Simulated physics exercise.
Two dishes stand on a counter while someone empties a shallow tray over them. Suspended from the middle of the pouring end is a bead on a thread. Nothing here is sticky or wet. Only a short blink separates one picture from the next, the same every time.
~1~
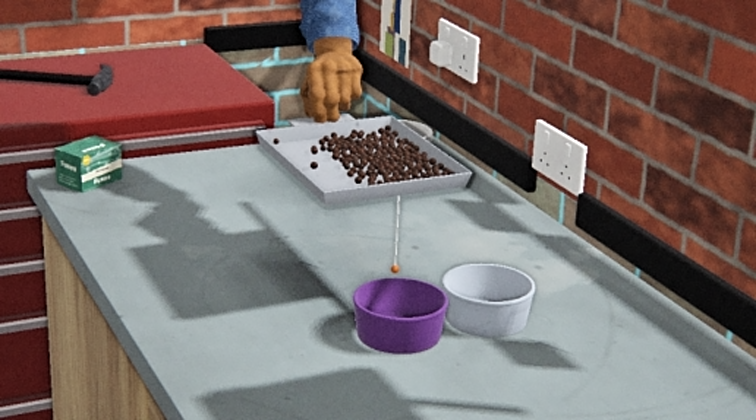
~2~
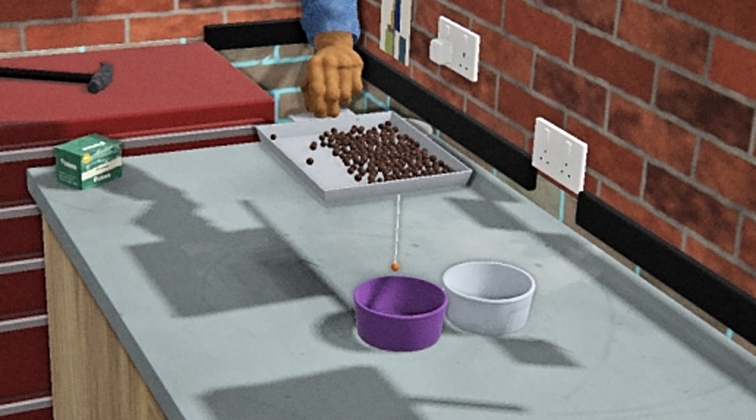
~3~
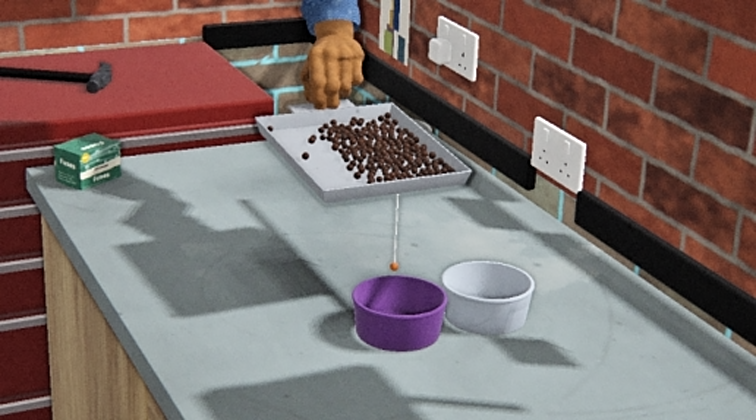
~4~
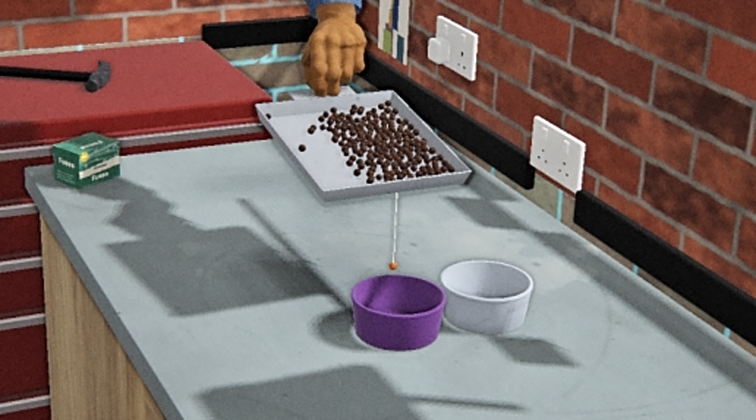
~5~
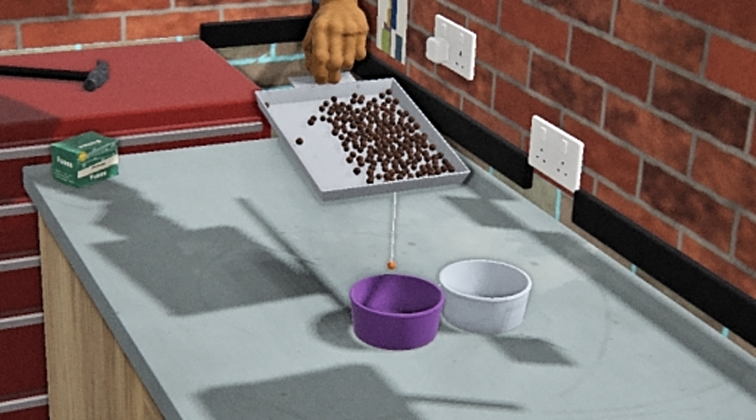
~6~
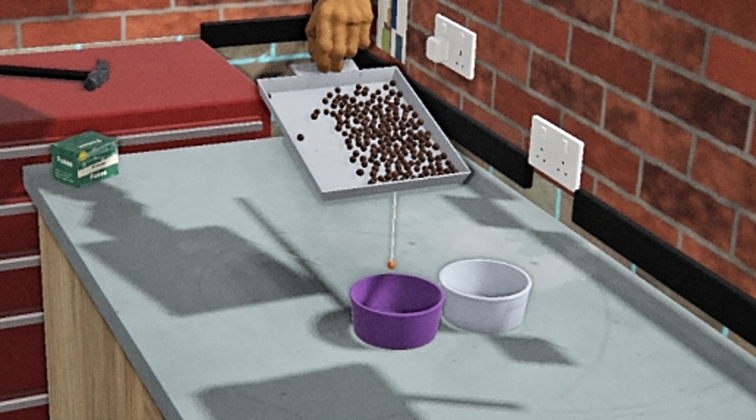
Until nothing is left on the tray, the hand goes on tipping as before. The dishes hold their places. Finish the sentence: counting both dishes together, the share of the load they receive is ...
The share is greater than half.
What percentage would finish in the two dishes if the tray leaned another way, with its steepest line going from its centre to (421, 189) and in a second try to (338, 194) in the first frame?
The first try gives close to 90 percent; the next gives 0 percent.
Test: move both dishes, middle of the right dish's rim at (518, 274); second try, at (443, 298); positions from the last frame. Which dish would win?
Left side first, Right side second.
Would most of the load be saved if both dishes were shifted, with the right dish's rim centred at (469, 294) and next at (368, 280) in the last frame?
With the first shift the pair saves beyond half; with the second, less than a half.
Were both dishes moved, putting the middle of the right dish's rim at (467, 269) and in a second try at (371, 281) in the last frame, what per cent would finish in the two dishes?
About 50 per cent, then about 20 per cent.
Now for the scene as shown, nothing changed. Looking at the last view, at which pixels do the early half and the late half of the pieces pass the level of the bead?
It goes through near (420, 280) first, then near (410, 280).
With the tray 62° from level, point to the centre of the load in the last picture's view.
Look about (407, 181) in the last picture.
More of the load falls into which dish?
Noted: Left of the pair.
Soon, tray tipped steeply; most on the tray; a stray few in the left dish; a stray few in the right dish; a stray few outside both; a small part in the air.
A while on, tray tipped past a quarter turn; a small part on the tray; about half in the left dish; about a quarter in the right dish; about a quarter outside both; a small part in the air.
Towards the end, tray tipped past a quarter turn; about half in the left dish; about a quarter in the right dish; about a quarter outside both.
Finally, tray tipped past a quarter turn; about half in the left dish; about a quarter in the right dish; about a quarter outside both.
